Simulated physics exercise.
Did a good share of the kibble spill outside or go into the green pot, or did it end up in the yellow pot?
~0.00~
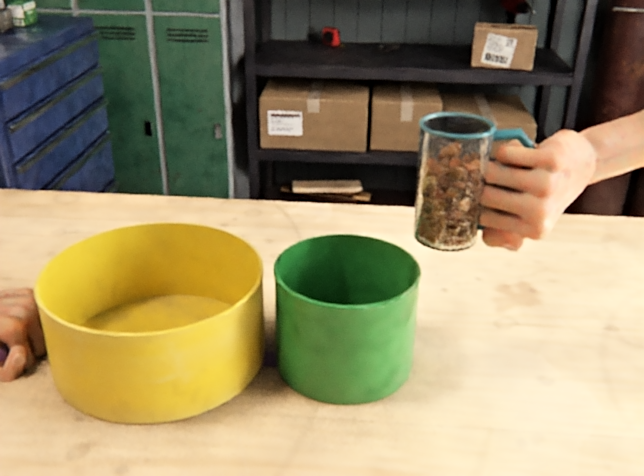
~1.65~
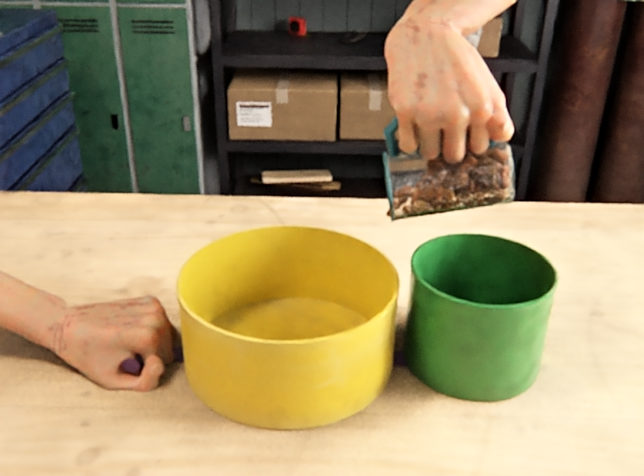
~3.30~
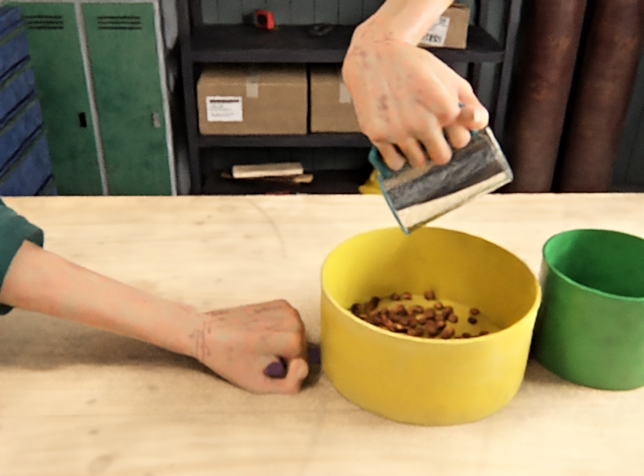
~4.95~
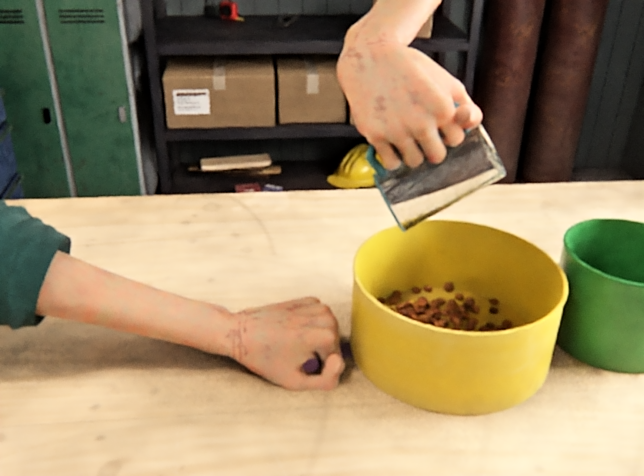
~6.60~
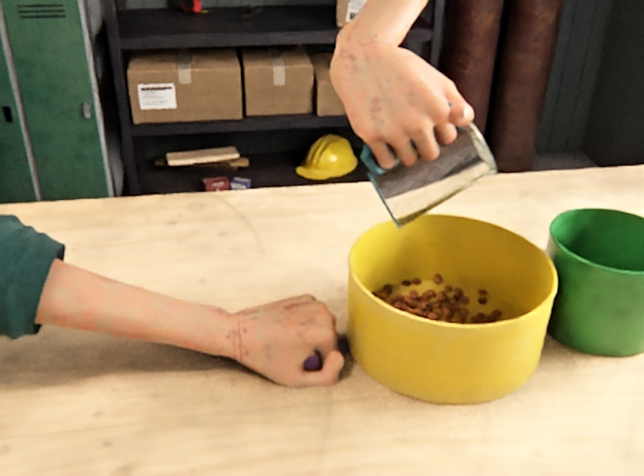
The kibble ended up in the yellow pot. The green pot got none of it, and none spilled outside.
A yellow pot and a green pot slid to the right across a table, guided by a hand at the left, while another hand tipped a clear cup of brown kibble, and the pieces landed in the yellow pot and stayed there.
